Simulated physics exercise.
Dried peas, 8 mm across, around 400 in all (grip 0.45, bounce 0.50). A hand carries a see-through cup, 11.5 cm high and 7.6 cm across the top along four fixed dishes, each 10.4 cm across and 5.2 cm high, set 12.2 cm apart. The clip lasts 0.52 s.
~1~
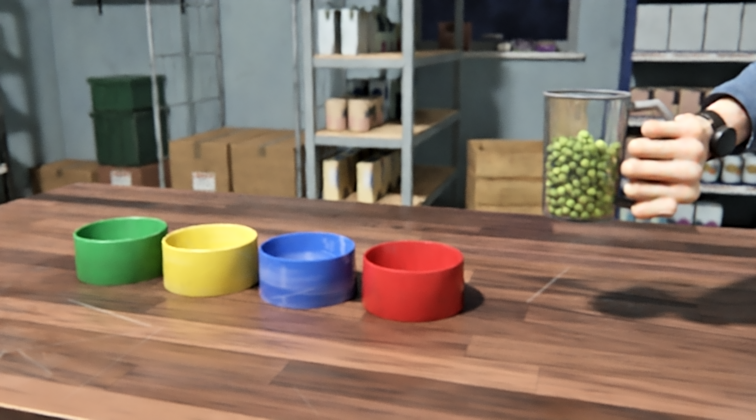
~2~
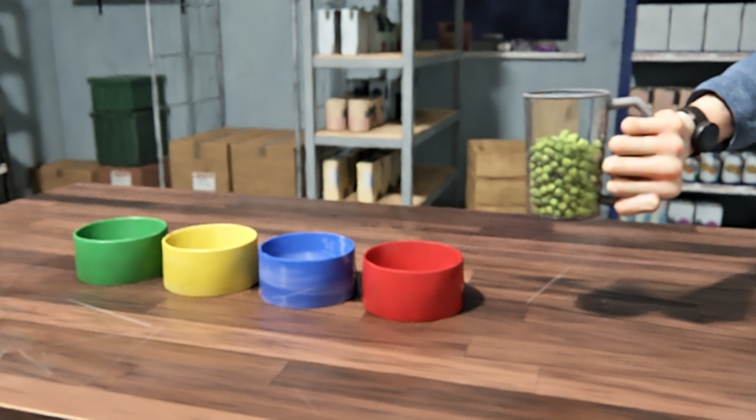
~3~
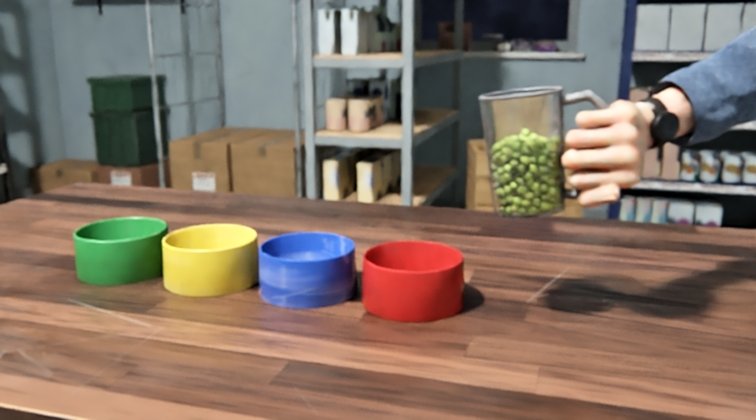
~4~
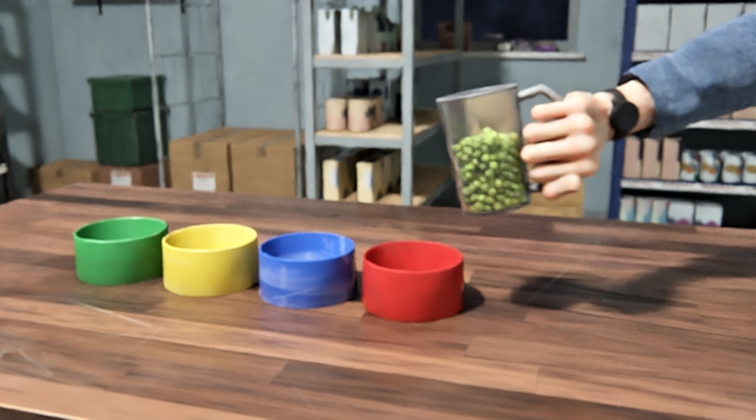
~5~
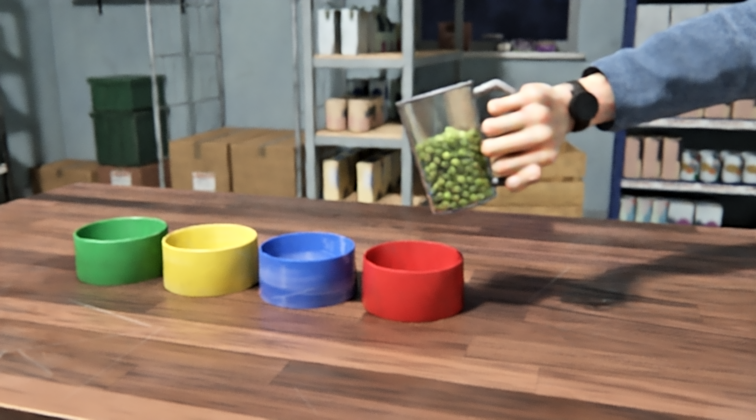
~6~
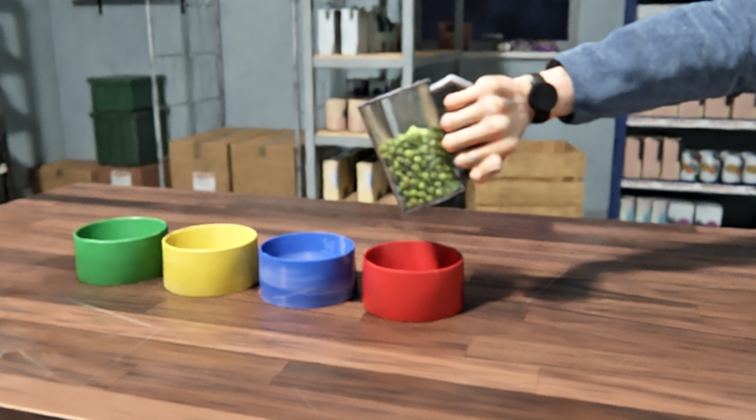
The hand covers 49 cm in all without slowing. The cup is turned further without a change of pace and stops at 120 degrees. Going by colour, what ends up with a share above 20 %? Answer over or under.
Red: Under, blue: Under, green: Over, yellow: Under, counter: Over.
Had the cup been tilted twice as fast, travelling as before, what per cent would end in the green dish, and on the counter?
Then: Green 50, counter 50.
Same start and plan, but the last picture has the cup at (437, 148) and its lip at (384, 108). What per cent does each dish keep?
Red 0, blue 0, green 70, yellow 0.
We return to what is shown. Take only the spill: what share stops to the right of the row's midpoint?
Roughly 0 per cent.
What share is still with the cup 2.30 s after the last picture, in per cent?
About 5 per cent.
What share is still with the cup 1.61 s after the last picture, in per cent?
Some 100 per cent of the load.
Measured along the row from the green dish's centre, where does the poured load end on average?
Some 5 cm to the left.
Then, 0.97 s after the last picture, tilt 67 degrees; cup holds 100 %.
Then, 1.61 s after the last picture, tilt 98 degrees; cup holds 100 %.
Then, 2.30 s after the last picture, tilt 120 degrees; cup holds 5 %, green 65 %.
In the end, red 0 %, blue 0 %, green 70 %, yellow 0 %, counter 30 %.
